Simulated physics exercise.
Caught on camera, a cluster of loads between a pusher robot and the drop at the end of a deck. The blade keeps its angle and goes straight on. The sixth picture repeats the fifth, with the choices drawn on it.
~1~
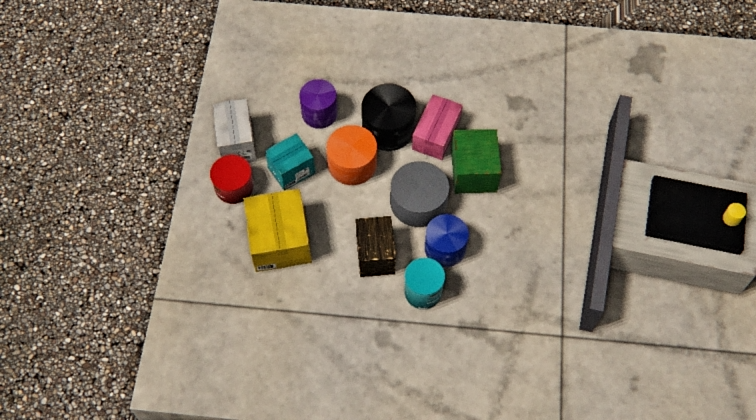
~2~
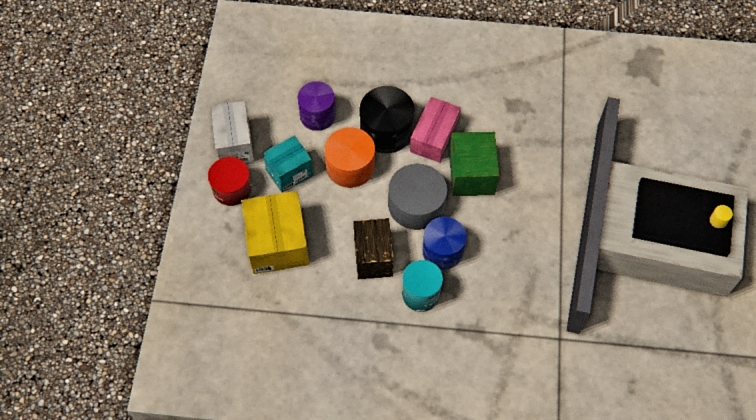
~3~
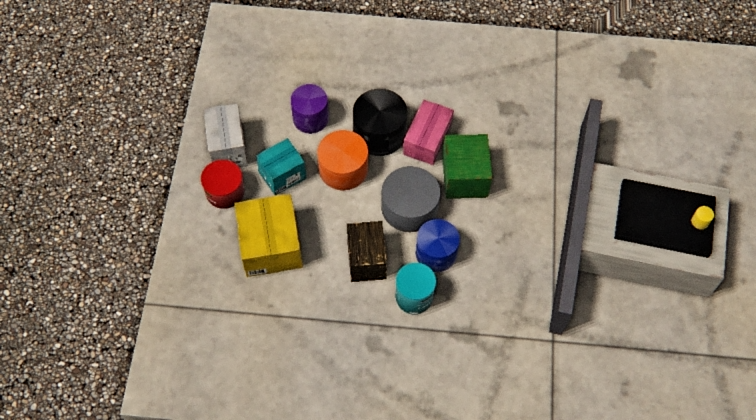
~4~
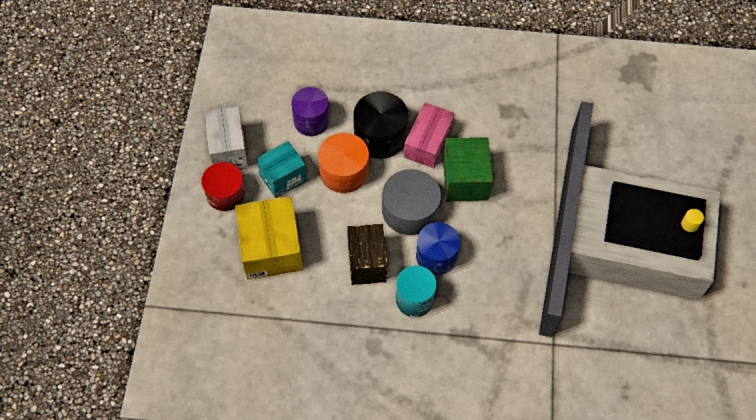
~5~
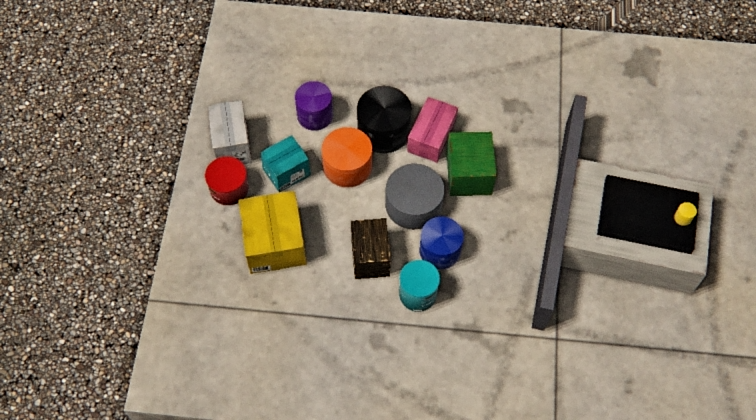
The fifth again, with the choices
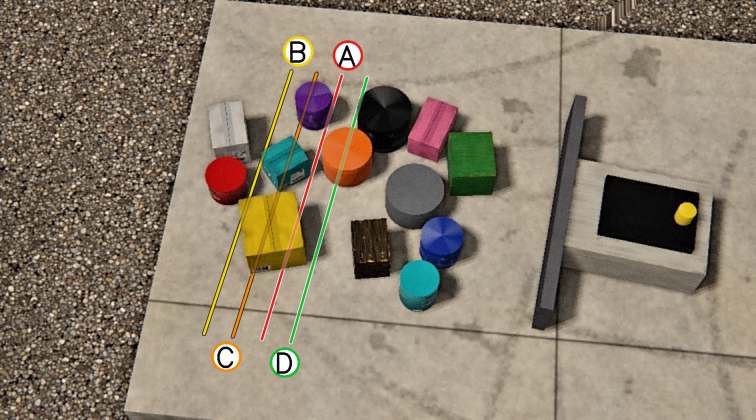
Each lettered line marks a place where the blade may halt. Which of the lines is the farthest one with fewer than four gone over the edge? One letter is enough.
As far as mark B.
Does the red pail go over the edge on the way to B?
By then, yes.
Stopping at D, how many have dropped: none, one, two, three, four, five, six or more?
By then, none.
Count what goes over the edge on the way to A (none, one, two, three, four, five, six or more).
By then, none.
On the marked copy, A at (305, 198); B at (251, 193); C at (278, 196); D at (332, 201).
With B. Early on, robot (526, 201); turquoise pail (403, 284); black canister (358, 109).
Further on, robot (410, 191); red pail (212, 183); yellow box (212, 226).
At the end, robot (324, 183); yellow box over the edge; white parcel over the edge; three fallen.
As for the rest, A is within the limit but short; C is within the limit but short; D is within the limit but short.
